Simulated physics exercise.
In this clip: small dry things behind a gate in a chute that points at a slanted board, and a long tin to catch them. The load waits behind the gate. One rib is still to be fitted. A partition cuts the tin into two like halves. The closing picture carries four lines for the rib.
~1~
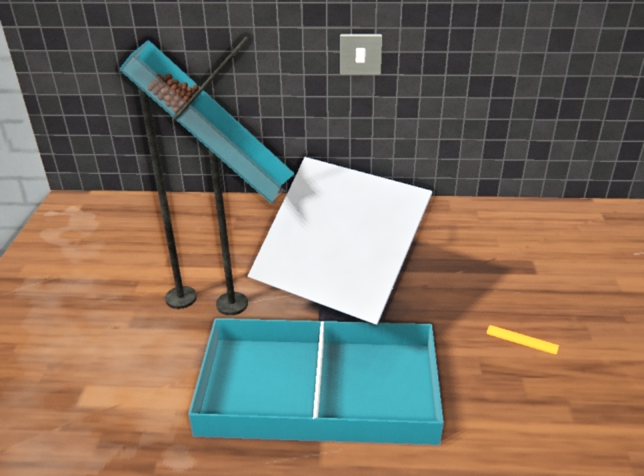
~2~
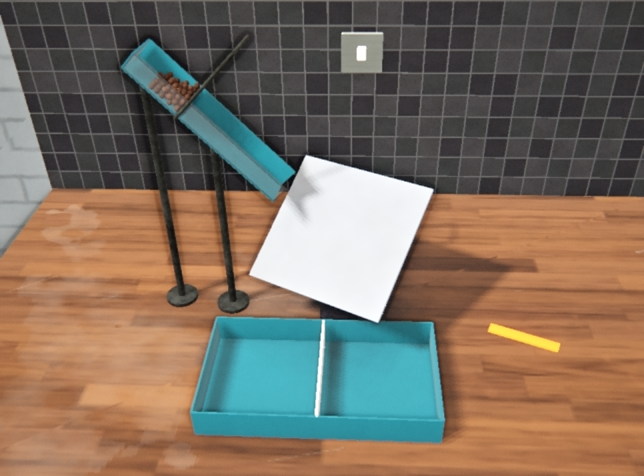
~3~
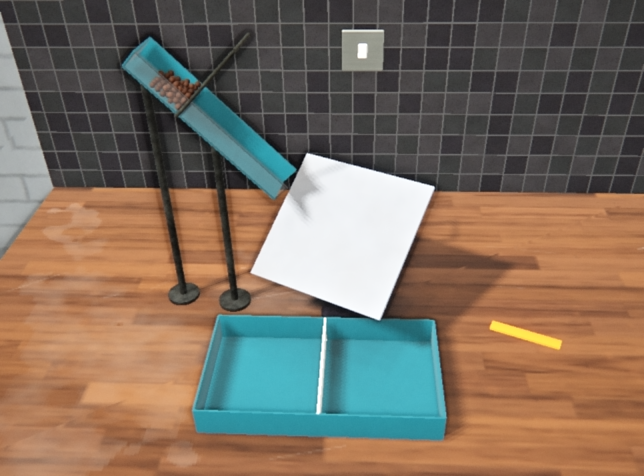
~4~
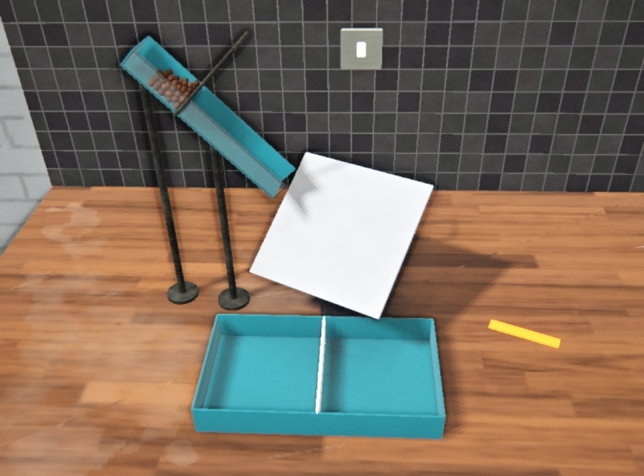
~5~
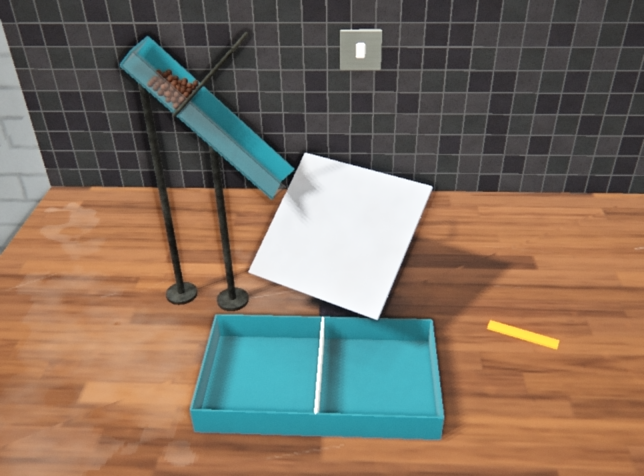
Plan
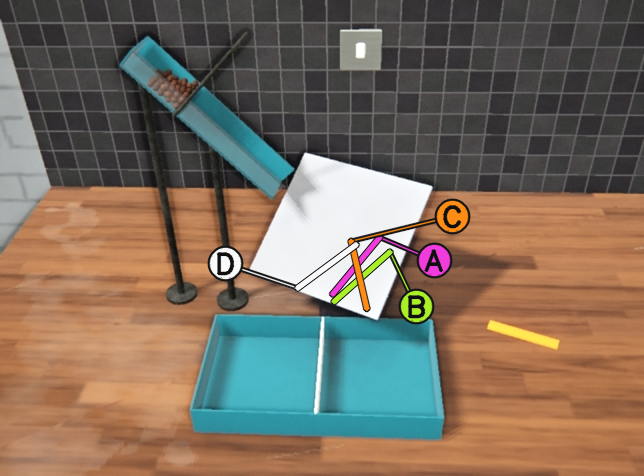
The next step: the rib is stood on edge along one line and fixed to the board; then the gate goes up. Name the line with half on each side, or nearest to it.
The answer is line C.
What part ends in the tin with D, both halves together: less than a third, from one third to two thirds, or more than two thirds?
More than two thirds.
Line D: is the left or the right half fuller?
The left half.
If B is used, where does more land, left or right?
More lands on the left.
On the marked copy, line A from (379, 237) to (332, 294); line B from (389, 252) to (334, 301); line C from (351, 241) to (366, 308); line D from (356, 244) to (297, 288).
If A is chosen, of what is caught, nearly all in the left half, a small part in the right.
If B is chosen, of what is caught, nearly all in the left half, a small part in the right.
If C is chosen, of what is caught, about a third in the left half, about two thirds in the right.
If D is chosen, of what is caught, nearly all in the left half, a small part in the right.
